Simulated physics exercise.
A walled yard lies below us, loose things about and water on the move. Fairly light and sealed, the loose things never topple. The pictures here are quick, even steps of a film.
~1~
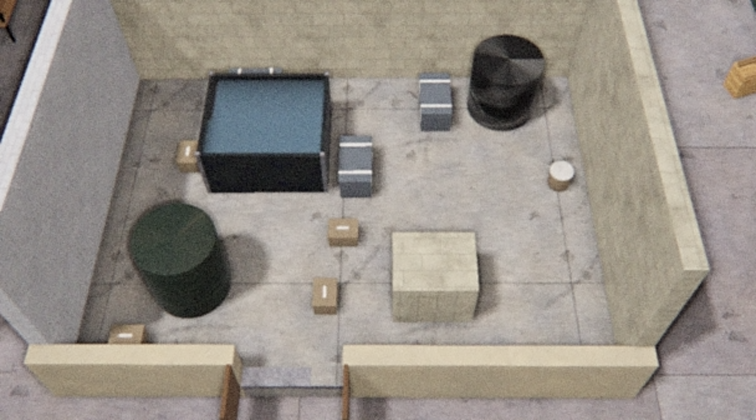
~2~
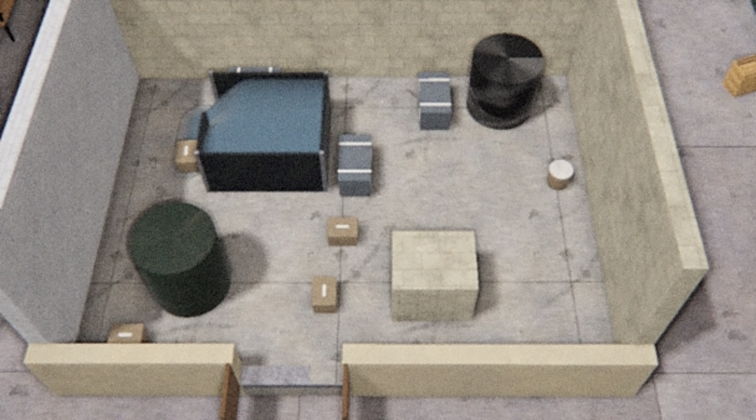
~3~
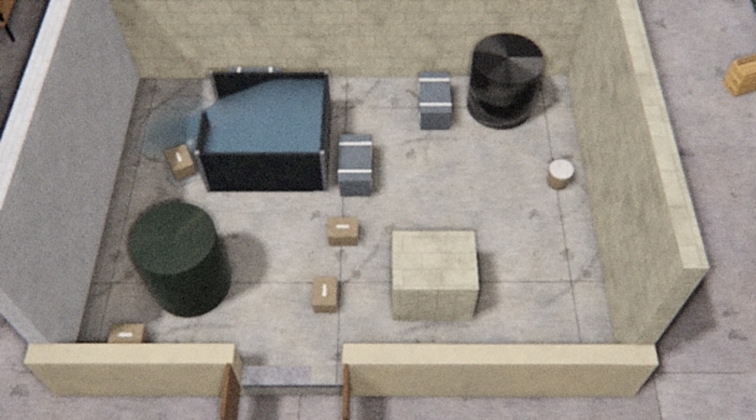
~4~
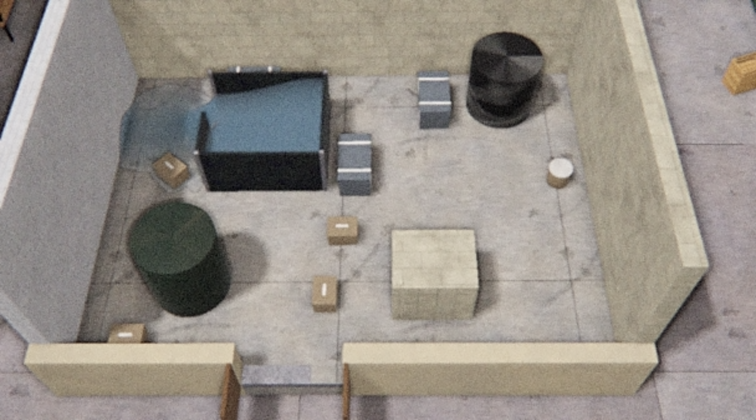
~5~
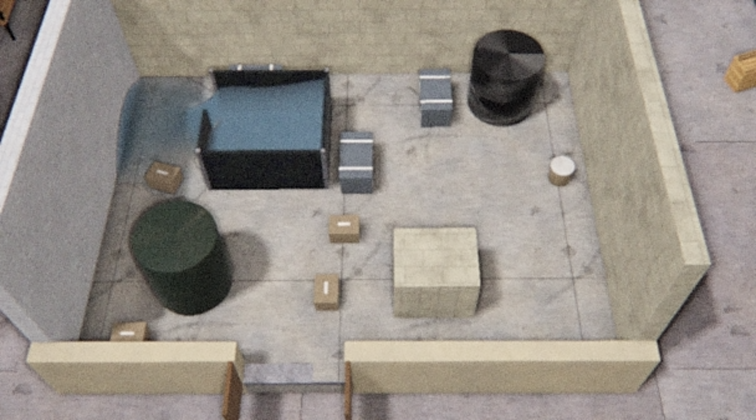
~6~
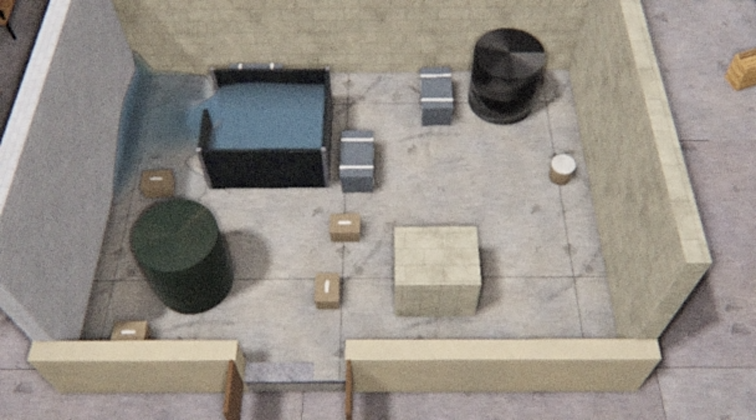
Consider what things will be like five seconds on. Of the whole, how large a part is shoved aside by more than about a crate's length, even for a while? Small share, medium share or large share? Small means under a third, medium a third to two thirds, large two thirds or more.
A medium share.
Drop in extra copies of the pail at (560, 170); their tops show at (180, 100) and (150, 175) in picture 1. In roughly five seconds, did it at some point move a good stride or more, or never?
Result by item: Gets dislodged / gets dislodged.
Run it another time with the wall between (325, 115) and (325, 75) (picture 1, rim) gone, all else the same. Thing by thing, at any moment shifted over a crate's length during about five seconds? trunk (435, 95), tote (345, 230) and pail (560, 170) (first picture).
Result per item - displaced that far / short of that distance / displaced that far.
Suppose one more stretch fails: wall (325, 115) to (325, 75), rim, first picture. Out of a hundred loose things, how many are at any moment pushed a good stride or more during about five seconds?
About 20 per cent.
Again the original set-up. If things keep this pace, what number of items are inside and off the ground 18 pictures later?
That makes 2.
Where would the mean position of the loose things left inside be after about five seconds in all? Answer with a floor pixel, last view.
The average lies close to (409, 197).
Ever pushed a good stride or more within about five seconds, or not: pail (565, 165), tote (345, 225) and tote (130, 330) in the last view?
Taking them as listed, the first remained nearby, the next remained nearby, and the last cleared the mark.
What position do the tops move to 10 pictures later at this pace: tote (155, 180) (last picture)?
It should be at roughly (212, 205).
A moment on, 1 of 8 are well off their spots; 0 afloat.
Next, 2 of 8 are well off their spots; 2 afloat.
Later, 3 of 8 are well off their spots; 2 afloat.
In the end, 4 of 8 are well off their spots, and 4 have been at some point; 4 afloat.
